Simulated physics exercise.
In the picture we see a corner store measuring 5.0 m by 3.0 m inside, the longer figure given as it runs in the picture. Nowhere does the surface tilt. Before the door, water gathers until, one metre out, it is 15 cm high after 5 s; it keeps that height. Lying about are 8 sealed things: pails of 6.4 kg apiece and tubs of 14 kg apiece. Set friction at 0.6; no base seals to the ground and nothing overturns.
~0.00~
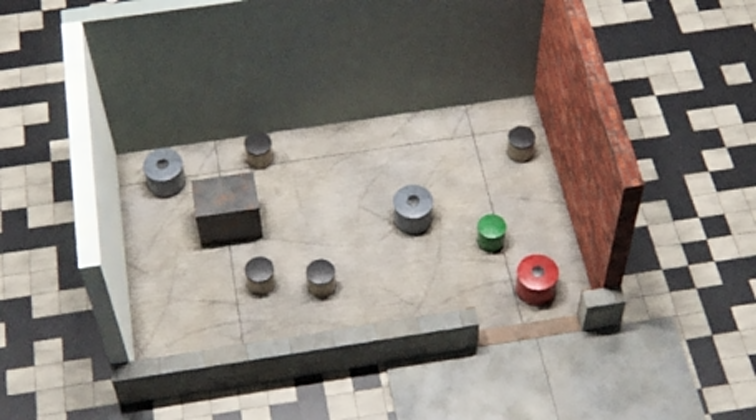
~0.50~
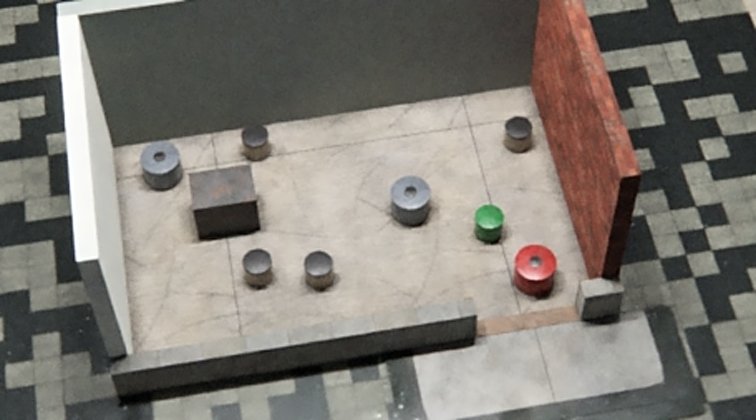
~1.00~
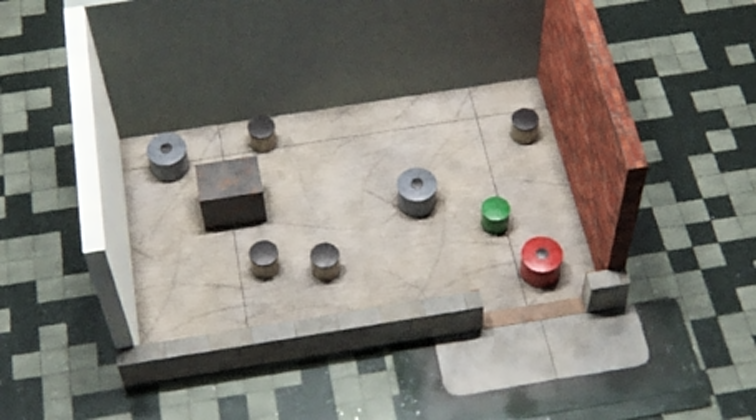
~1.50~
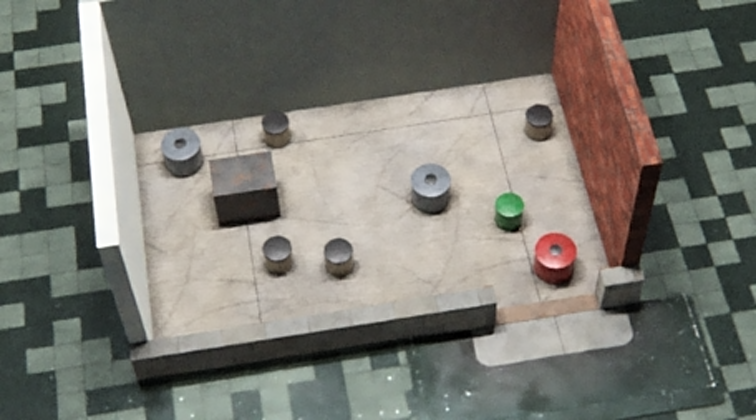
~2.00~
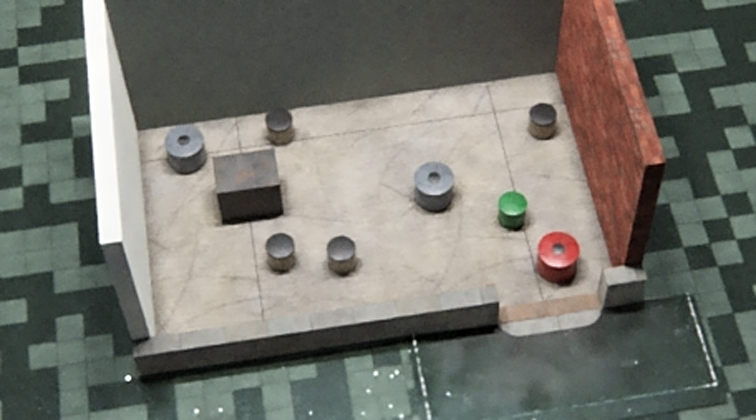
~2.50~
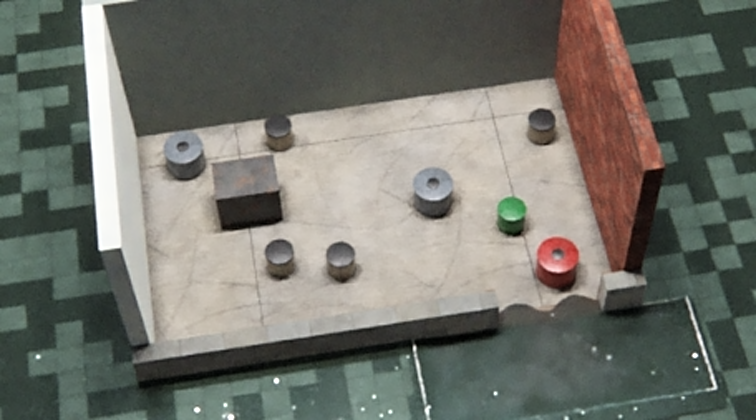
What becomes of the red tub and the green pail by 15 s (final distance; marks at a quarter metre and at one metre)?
By the end, the red tub has gone a long way and the green pail has gone a long way.
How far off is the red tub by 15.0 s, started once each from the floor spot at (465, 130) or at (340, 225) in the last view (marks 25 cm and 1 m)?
Results in order: It ends up well away; it remains near its start.
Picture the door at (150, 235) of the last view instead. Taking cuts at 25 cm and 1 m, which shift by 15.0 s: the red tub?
Result for the red tub: Negligible displacement.
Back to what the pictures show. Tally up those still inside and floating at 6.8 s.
0 of them.
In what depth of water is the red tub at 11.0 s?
Around 10 cm.
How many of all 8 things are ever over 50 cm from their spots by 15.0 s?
Counting them up, I find 4.
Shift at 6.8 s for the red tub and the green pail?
About 50 and 5 cm by then.
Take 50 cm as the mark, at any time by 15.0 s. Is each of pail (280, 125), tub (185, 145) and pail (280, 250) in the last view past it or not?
Going one by one, I get above, within and within.
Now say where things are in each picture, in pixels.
The red tub at (538, 272), on the bottom; the green pail at (492, 226), on the bottom; water covers 0.0 m2; 0 of 8 have shifted, in the first picture.
The red tub at (536, 262) rests on the ground; the green pail at (490, 217), on the bottom; 0.0 m2 under water; 0 of 8 have shifted, in the second picture.
The red tub at (542, 254), on the bottom; the green pail at (496, 208) rests on the ground; 0.0 m2 under water; 0 of 8 have shifted, in the third picture.
The red tub at (556, 250), on the bottom; the green pail at (510, 205), on the bottom; 0.0 m2 under water; 0 of 8 have shifted, in the fourth picture.
The red tub at (559, 249), on the bottom; the green pail at (513, 203) rests on the ground; water covers 0.0 m2; 0 of 8 have shifted, in the fifth picture.
The red tub at (558, 254), on the bottom; the green pail at (512, 209) rests on the ground; water covers 0.0 m2; 0 of 8 have shifted, in the sixth picture.
After 3.5 s the red tub is near (558, 254), 0.0 m from its start, aground; the green pail is near (512, 209), 0.0 m from its start, aground; 0 afloat.
After 6.8 s the red tub is near (553, 219), 0.5 m from its start, aground; the green pail is near (511, 203), 0.1 m from its start, aground; 0 afloat.
After 11.0 s the red tub is near (540, 116), 1.9 m from its start, afloat; the green pail is near (431, 124), 1.5 m from its start, aground; 2 afloat.
After 15.0 s the red tub is near (558, 155), 1.3 m from its start, afloat; the green pail is near (348, 158), 2.0 m from its start, aground; 4 afloat.
